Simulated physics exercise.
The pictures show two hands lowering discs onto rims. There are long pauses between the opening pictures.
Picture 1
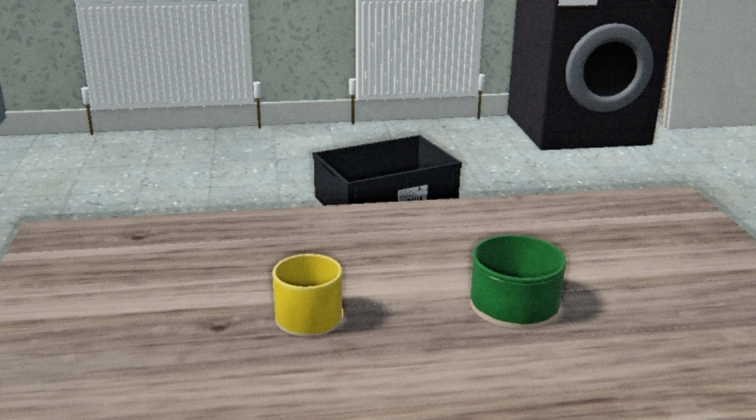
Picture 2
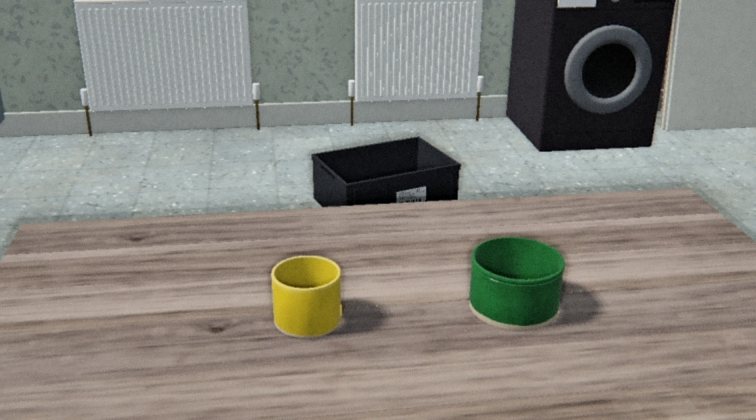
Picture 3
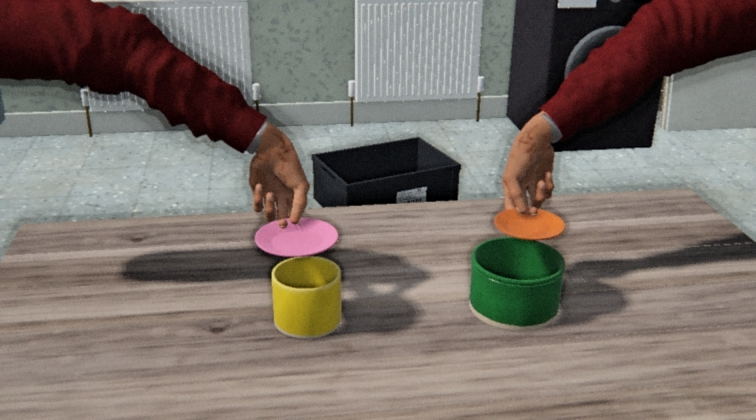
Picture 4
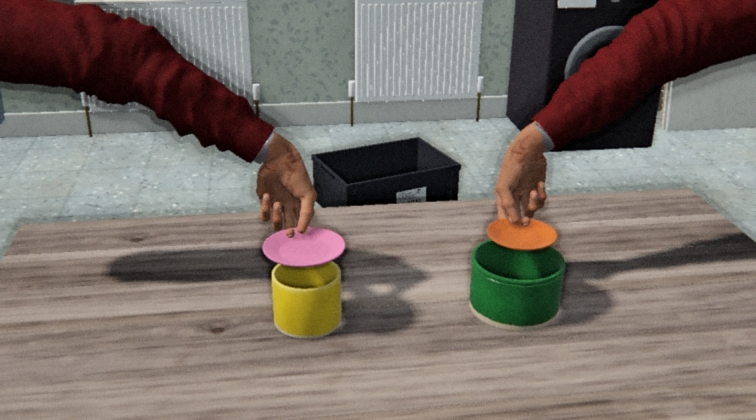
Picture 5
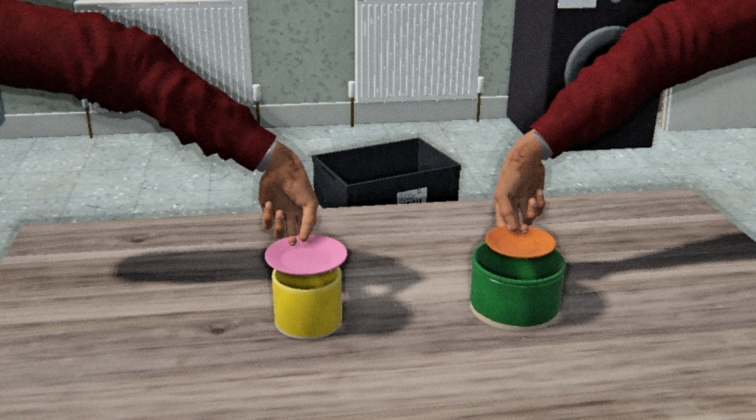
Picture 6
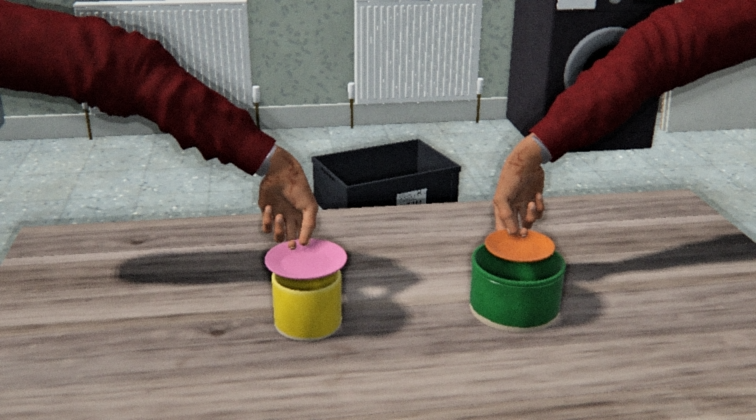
In the video, a yellow mug and a green jar stand on a wooden table; two hands then appear, holding a pink plate on the left and a smaller orange plate on the right, and lower them toward the rims.
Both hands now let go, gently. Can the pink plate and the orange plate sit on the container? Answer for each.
Outcome: The pink plate covers the opening; the orange plate drops inside.
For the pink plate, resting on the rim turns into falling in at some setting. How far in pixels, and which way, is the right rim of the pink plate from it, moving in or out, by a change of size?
About 8 pixels left.
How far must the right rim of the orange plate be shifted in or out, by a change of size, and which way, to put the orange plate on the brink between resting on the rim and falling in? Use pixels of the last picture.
About 8 pixels right.
Then, 0.16 s later than the last frame, pink plate shifted a little near (307, 271); orange plate dropping near (516, 287).
Then, 0.26 s later than the last frame, pink plate sitting on the rim near (307, 271); orange plate fallen near (515, 296).
When it is over, the pink plate works as a lid, near (307, 271); the orange plate slips past the rim, near (515, 302).
